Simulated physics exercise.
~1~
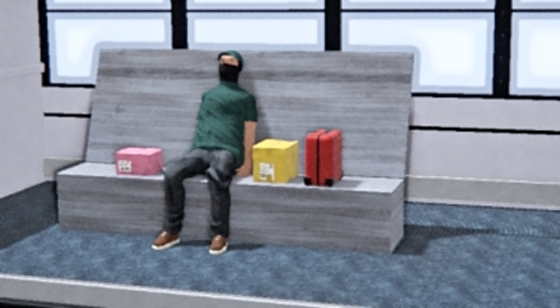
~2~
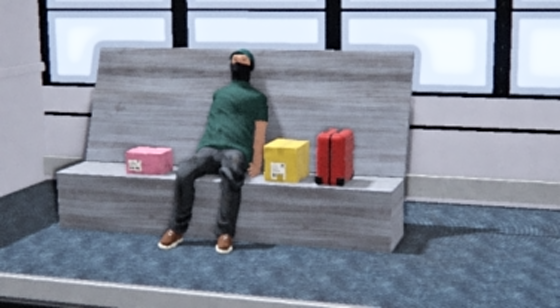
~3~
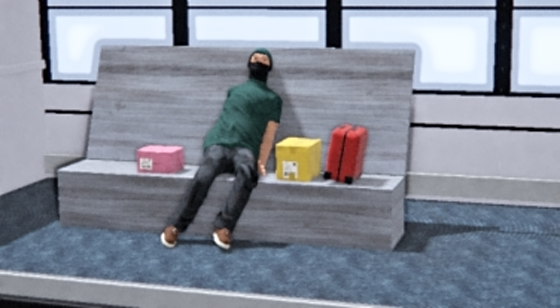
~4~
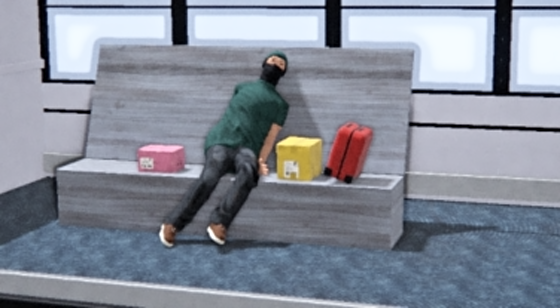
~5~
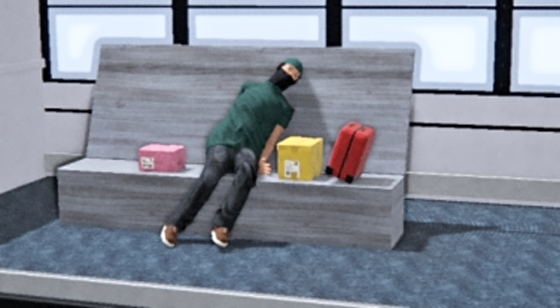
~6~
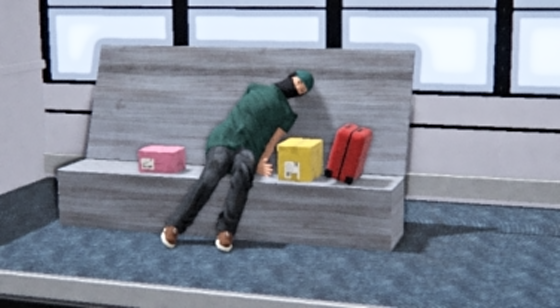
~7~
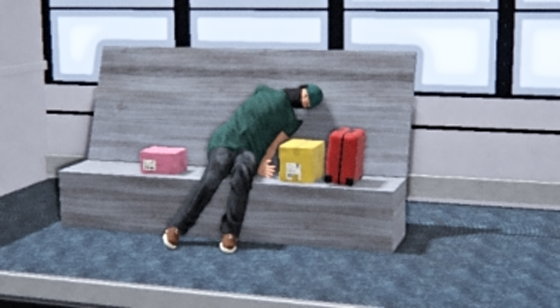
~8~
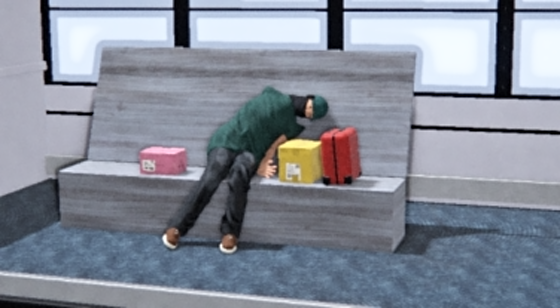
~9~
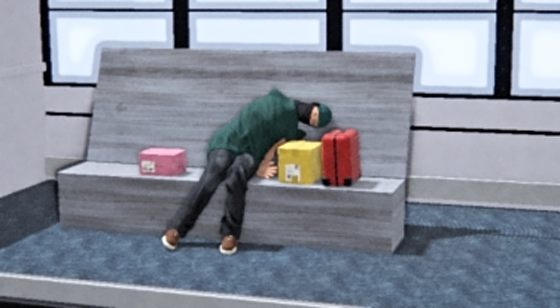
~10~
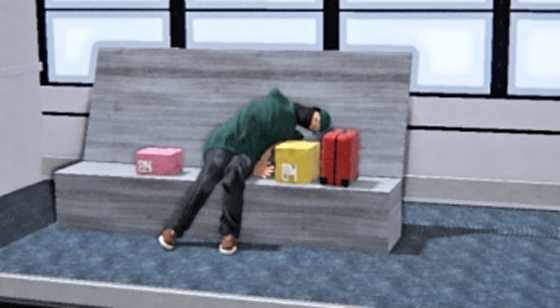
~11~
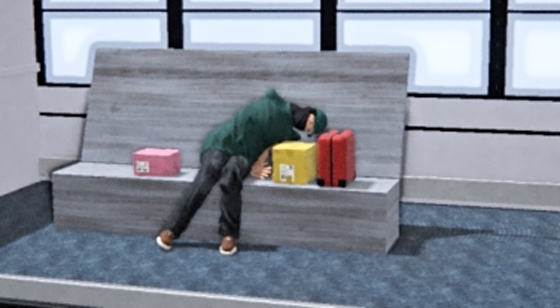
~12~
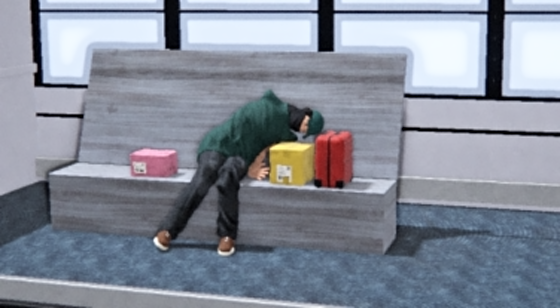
On a grey bench beneath some windows, a masked sleeper in a green shirt slumped to the right as two boxes and a red case slid right; the case leaned, then righted itself, and he ended folded over beside the yellow box, everything still on the seat.
